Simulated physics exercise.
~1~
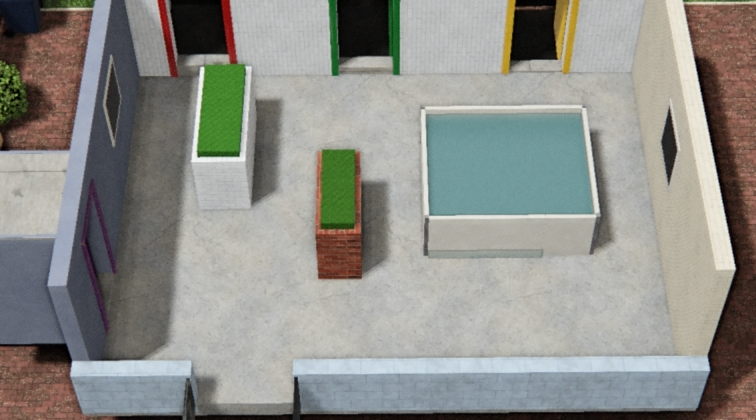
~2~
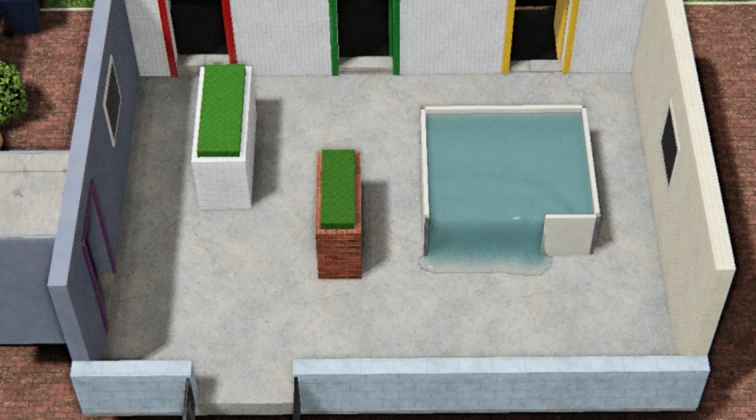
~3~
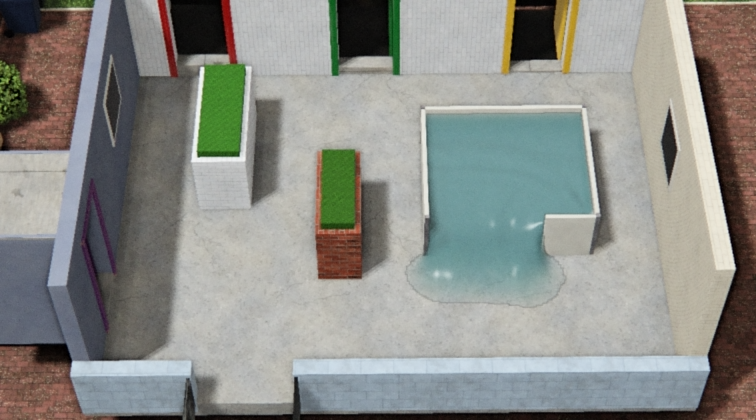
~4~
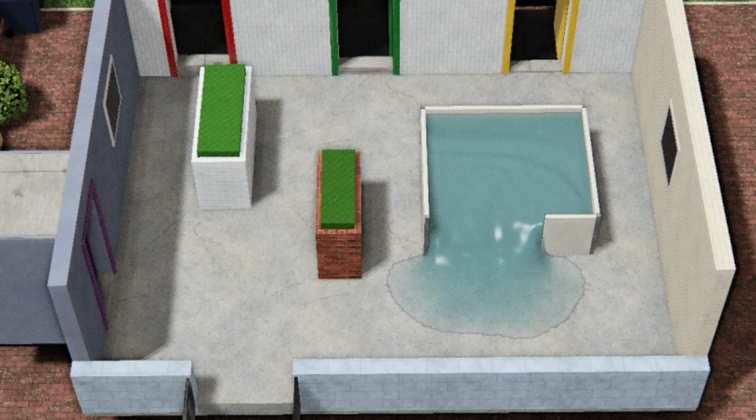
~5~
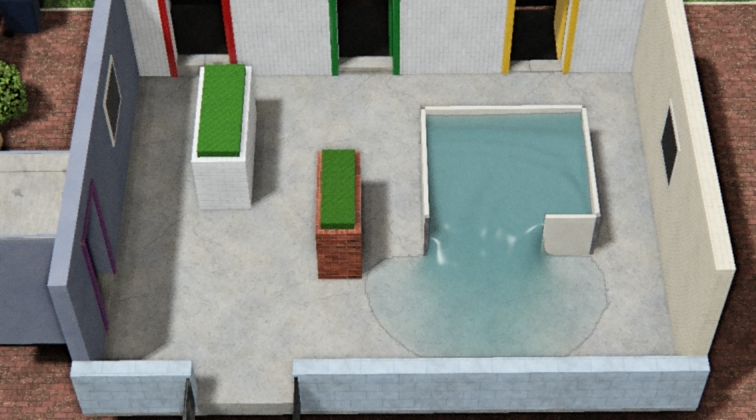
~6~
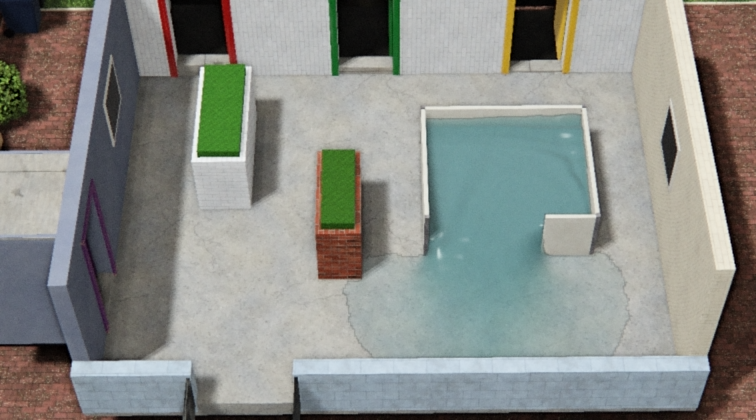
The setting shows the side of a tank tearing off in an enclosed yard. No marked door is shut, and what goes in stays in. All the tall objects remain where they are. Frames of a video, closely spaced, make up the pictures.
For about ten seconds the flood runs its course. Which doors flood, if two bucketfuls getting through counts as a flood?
The purple door floods; the yellow door floods; the green door does not flood; the red door does not flood.
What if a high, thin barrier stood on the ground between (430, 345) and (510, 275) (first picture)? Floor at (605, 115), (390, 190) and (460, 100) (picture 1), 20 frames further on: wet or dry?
Taking the three spots in turn, they are unwetted, inundated and unwetted.
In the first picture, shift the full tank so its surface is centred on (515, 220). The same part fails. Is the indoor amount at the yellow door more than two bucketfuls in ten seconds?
My take is that the yellow door crosses the line.
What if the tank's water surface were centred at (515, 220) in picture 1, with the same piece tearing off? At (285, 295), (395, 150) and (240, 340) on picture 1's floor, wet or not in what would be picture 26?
Spot one is touched, spot two is not touched, spot three is touched.
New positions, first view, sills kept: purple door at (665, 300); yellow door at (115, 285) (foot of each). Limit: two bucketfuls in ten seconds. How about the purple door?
Note: Purple one comes out above.
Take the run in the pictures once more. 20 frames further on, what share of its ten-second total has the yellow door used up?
About 0 %.
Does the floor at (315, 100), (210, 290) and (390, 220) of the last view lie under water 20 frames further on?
Result, in that order: Not wetted / wetted / not wetted.
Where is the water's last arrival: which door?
It's the door marked green.
A moment on, water covers 25 % of the floor; the purple door not reached, the yellow door not reached, the green door not reached, the red door not reached.
Next, water covers 35 % of the floor; the purple door not reached, the yellow door not reached, the green door not reached, the red door not reached.
Then, water covers 55 % of the floor; the purple door over two buckets in, the yellow door not reached, the green door not reached, the red door not reached.
Later, water covers 80 % of the floor; the purple door far over two buckets in, the yellow door under two buckets in, the green door not reached, the red door wet at the sill, nothing in.
In the end, water covers 95 % of the floor; the purple door far over two buckets in, the yellow door over two buckets in, the green door wet at the sill, nothing in, the red door wet at the sill, nothing in.
